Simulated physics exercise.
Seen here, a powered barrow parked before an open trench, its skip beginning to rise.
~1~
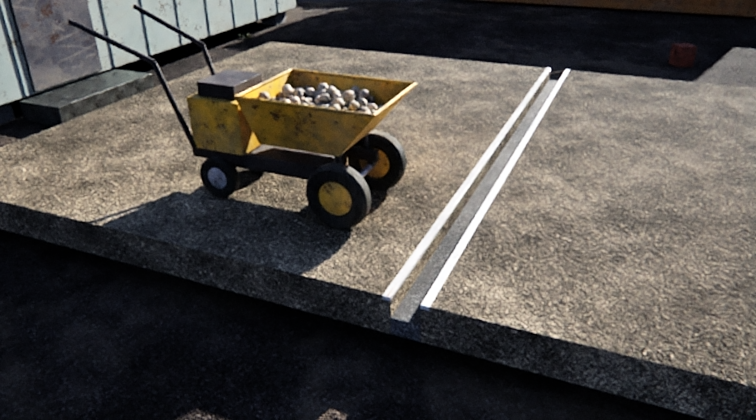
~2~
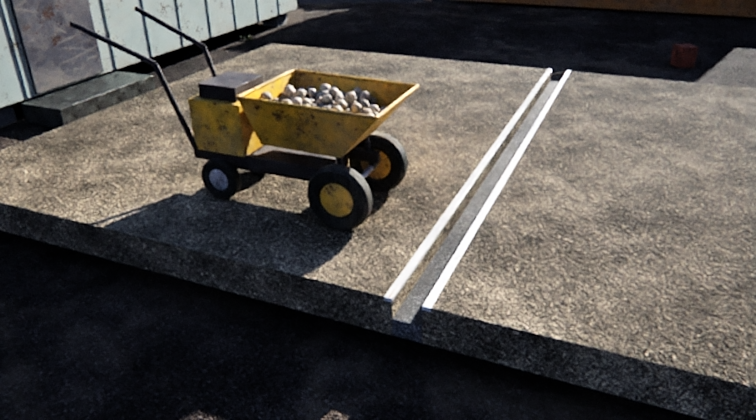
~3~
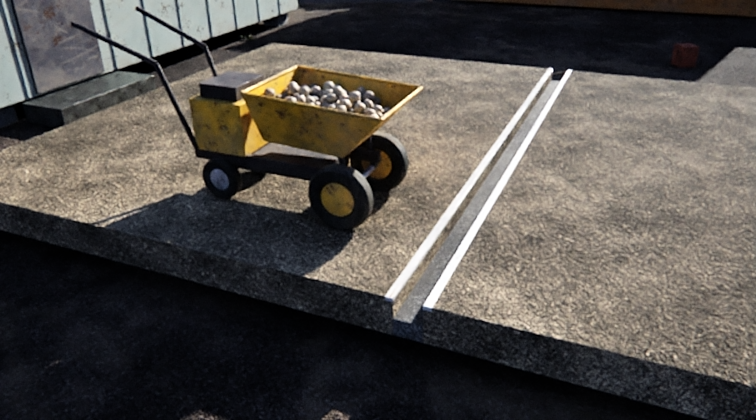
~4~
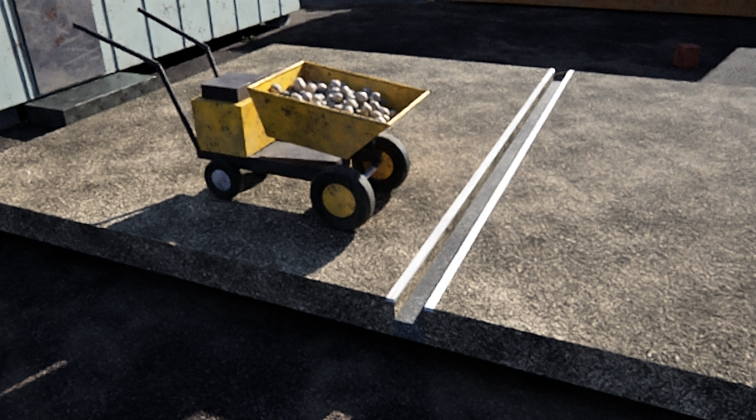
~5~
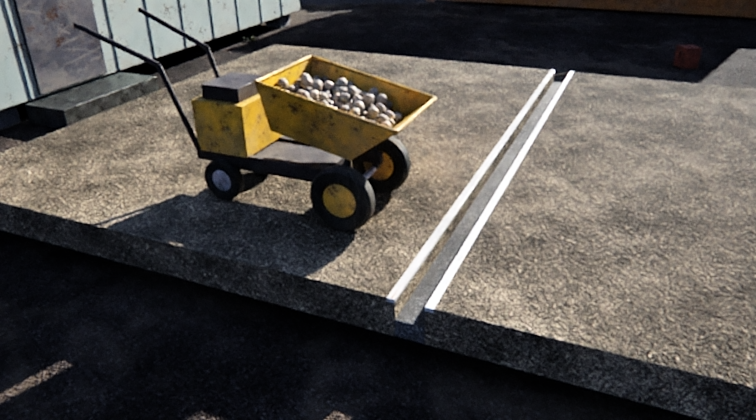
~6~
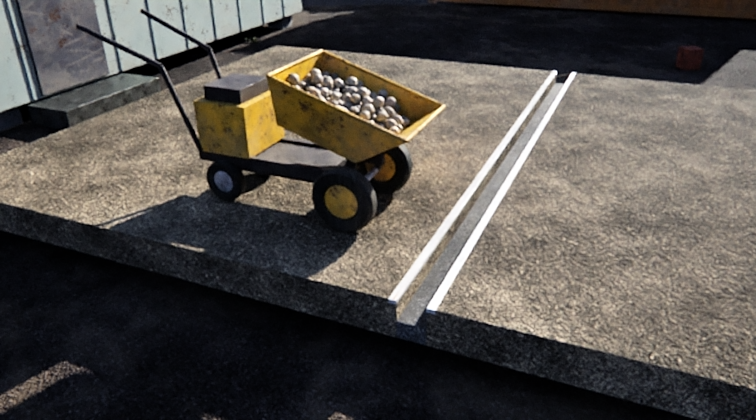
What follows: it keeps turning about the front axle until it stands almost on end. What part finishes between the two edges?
It catches less than half.
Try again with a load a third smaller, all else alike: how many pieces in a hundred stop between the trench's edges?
Some 40 per cent.
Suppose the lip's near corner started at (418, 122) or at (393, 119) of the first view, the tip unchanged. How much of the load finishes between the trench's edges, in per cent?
First some 0, then 10 per cent.
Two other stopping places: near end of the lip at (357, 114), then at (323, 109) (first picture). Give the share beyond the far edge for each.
About 20 and 10 per cent.
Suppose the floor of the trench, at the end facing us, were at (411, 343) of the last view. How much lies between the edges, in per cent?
About 50 per cent.
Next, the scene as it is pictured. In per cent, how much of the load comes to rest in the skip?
Near 25 %.
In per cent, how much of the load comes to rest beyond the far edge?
It comes to 45 per cent or so.
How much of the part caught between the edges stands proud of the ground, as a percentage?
About 30 per cent.
Soon after the last picture, skip tipped steeply; all in the skip.
A little later, skip tipped right over; about two thirds in the skip; about a quarter in or heaped over the trench; about a quarter beyond it; a stray few falling.
Later still, skip tipped right over; about a quarter in the skip; about a third in or heaped over the trench; about half beyond it.
At rest, skip tipped right over; about a quarter in the skip; about a third in or heaped over the trench; about half beyond it.
